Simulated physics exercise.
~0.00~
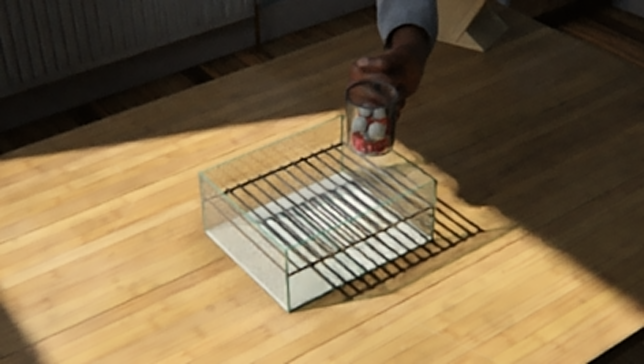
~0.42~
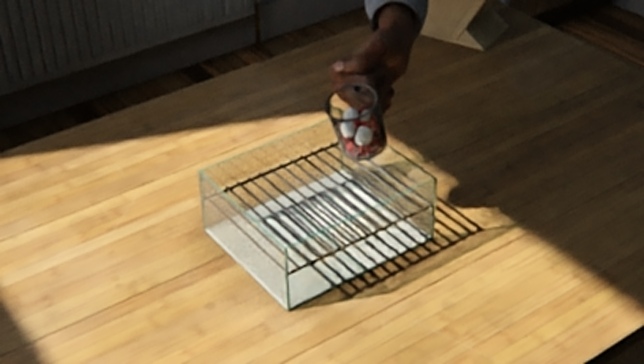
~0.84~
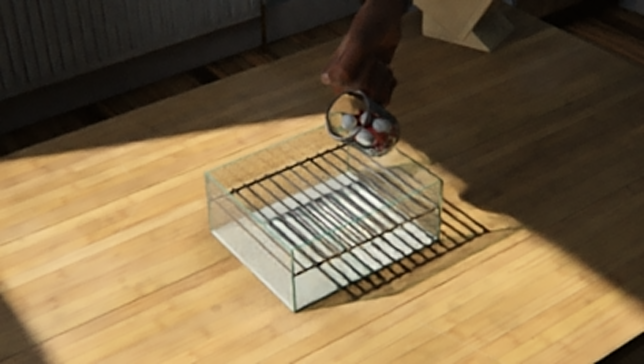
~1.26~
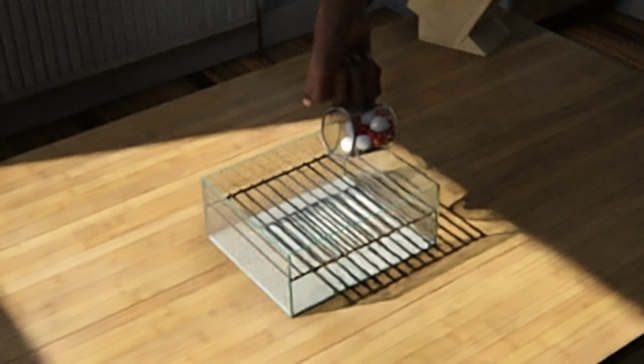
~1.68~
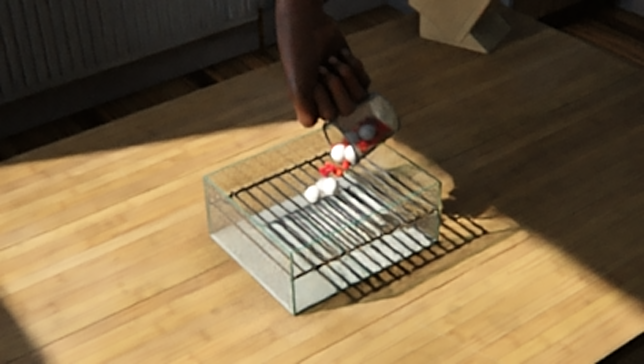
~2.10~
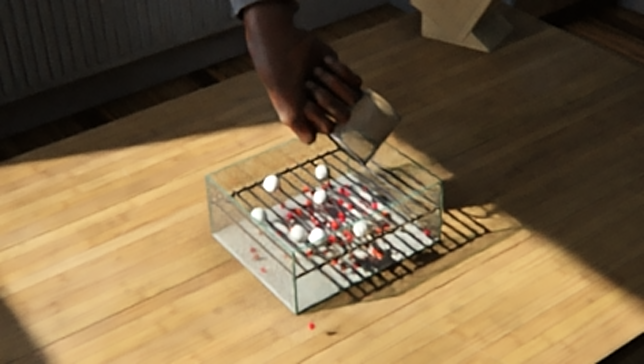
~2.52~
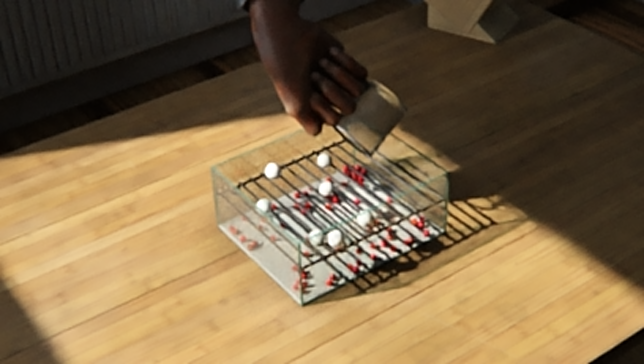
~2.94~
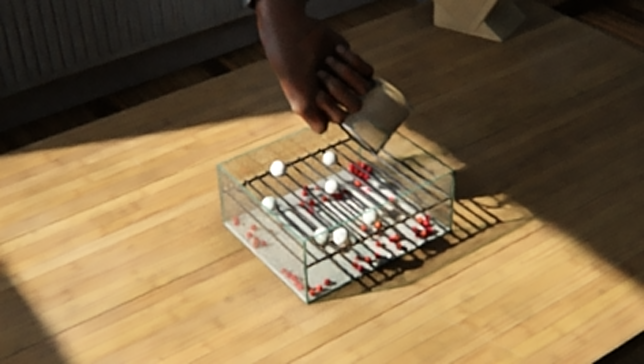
A hand tilted a clear cup of white balls and small red bits over a wire rack in a glass box, then emptied it. The white balls stayed on the wires, while nearly all the red bits dropped through and a few landed outside.
